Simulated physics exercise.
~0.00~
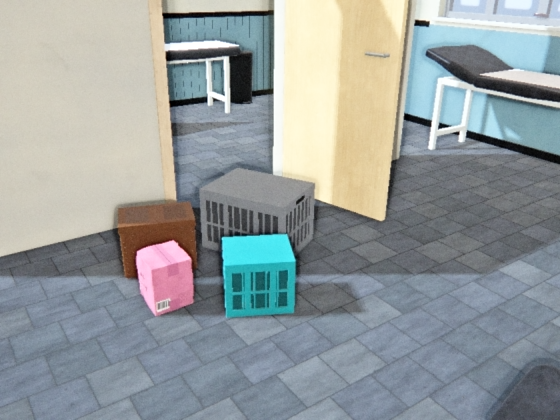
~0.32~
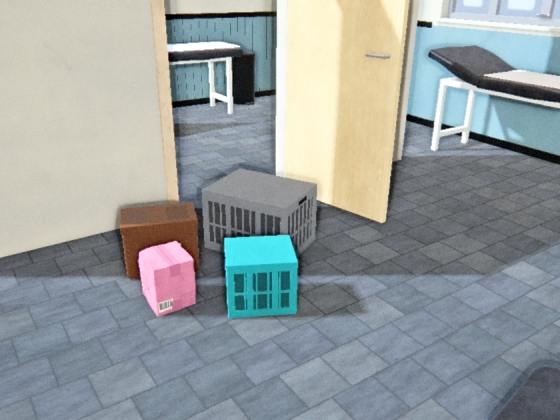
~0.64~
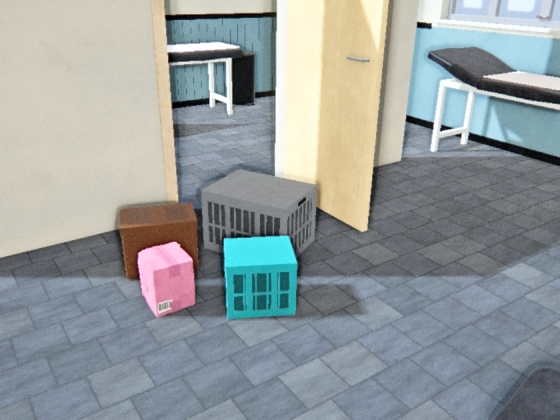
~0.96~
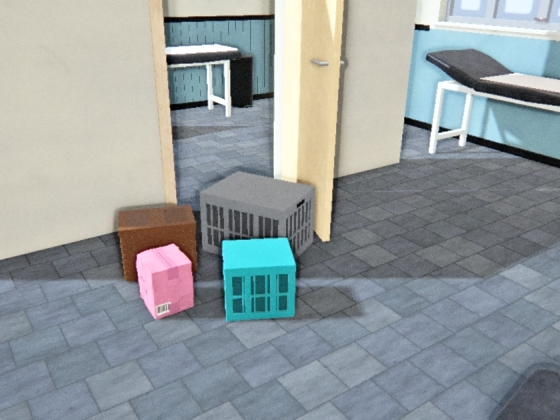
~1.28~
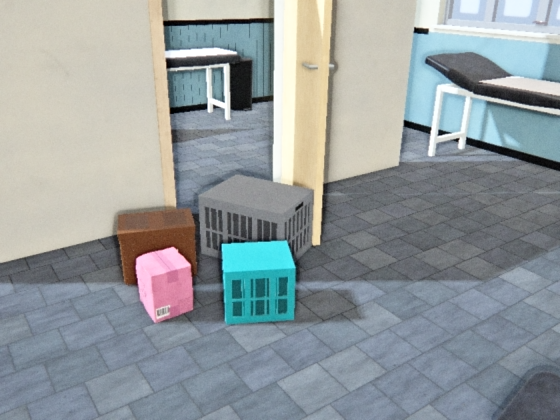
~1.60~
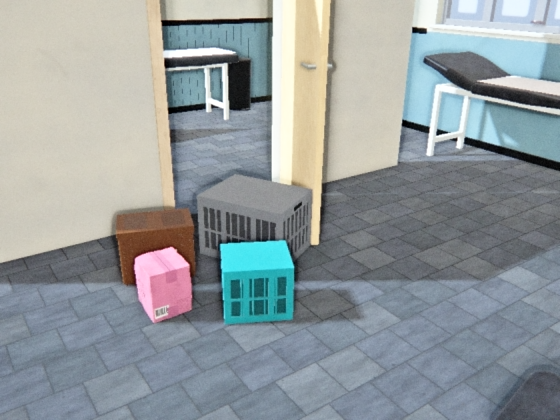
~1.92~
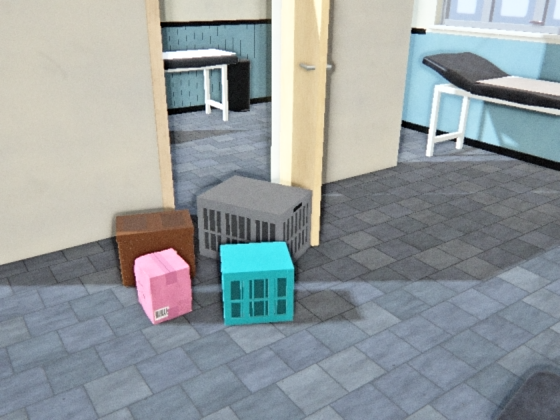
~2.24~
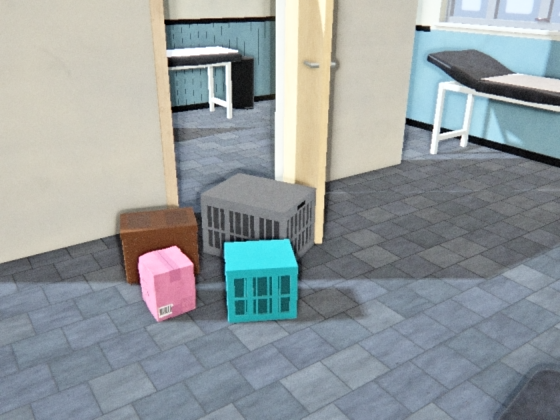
A pale wooden door slowly swinging toward closed, then stopping well short, still ajar behind a grey crate among four unmoved containers.
